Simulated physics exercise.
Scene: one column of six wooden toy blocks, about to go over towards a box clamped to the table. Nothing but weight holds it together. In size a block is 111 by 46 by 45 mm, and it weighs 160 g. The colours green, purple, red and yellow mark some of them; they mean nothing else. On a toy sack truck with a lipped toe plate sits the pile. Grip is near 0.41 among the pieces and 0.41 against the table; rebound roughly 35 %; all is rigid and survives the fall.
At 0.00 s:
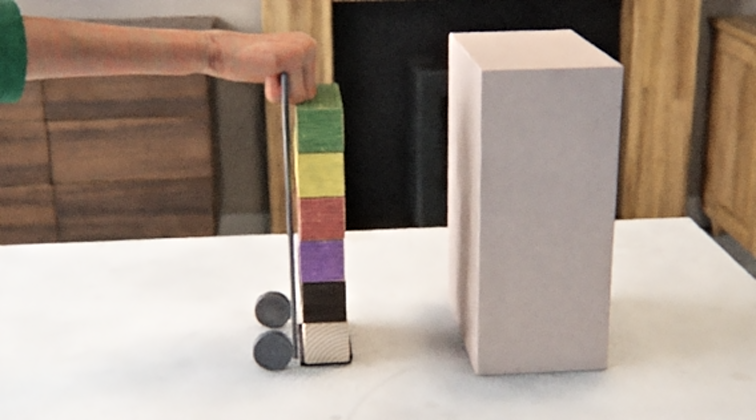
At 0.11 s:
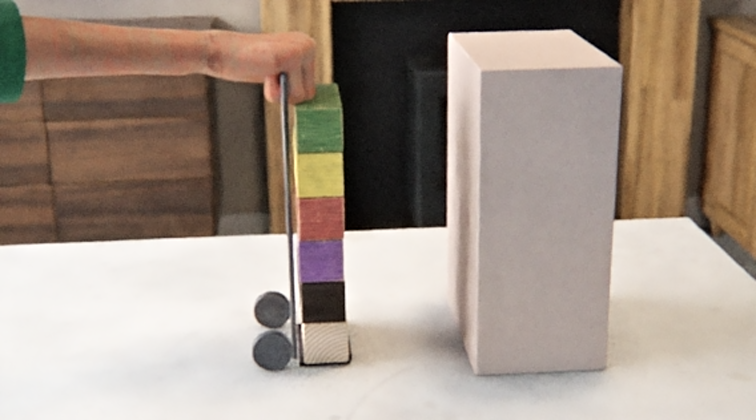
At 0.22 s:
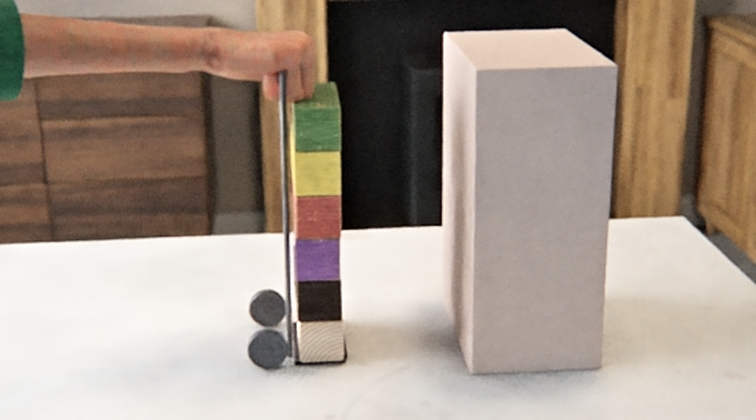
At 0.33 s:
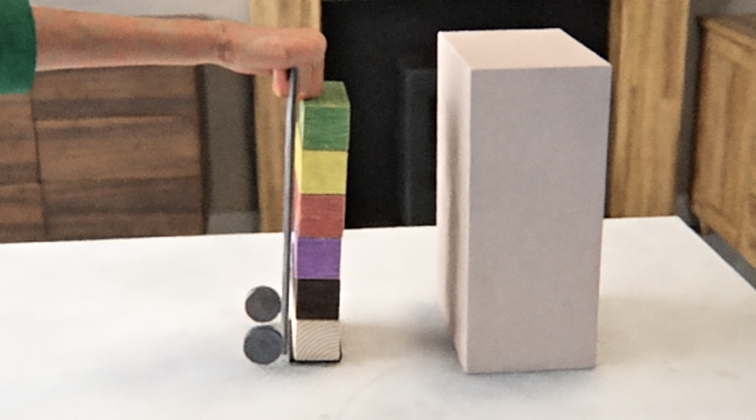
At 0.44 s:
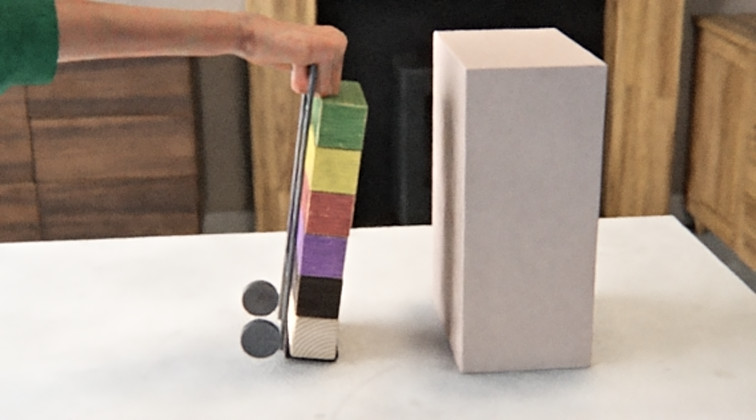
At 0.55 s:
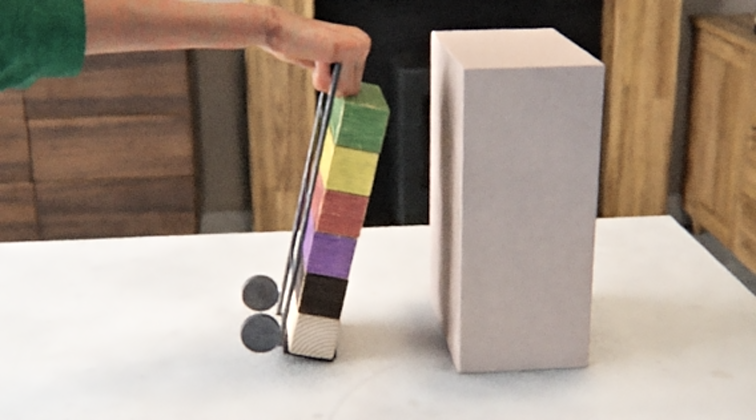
A hand gripping the top of a small sack truck held a stack of six coloured blocks upright, then tilted truck and stack together to the right, towards a tall pale box.
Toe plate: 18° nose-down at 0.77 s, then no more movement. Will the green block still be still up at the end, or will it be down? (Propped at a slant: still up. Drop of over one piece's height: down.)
It ends up.
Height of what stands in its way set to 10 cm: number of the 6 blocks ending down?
The count would be 5.
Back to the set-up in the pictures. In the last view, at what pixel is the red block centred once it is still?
Its middle finishes near pixel (386, 207) of the last picture.
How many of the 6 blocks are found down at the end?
The total is 0.
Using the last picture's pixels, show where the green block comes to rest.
End point, last view: About (416, 126).
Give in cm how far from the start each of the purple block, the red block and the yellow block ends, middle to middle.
Moved: Purple 6, red 8, yellow 10.
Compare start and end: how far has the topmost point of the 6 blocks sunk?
By about 1 cm, start to end.
After 0.62 s, none of the 6 blocks down, 6 disturbed; green block leaning 17°; yellow block leaning 17°.
After 0.72 s, none of the 6 blocks down, 6 disturbed; green block leaning 27°, 15 mm lower; yellow block leaning 27°.
At rest (1.8 s), none of the 6 blocks down, 6 disturbed; green block leaning 28°, 16 mm lower; purple block leaning 29°; red block leaning 29°. As the last picture would show them, middles, green block near (416, 126), purple block near (365, 243).
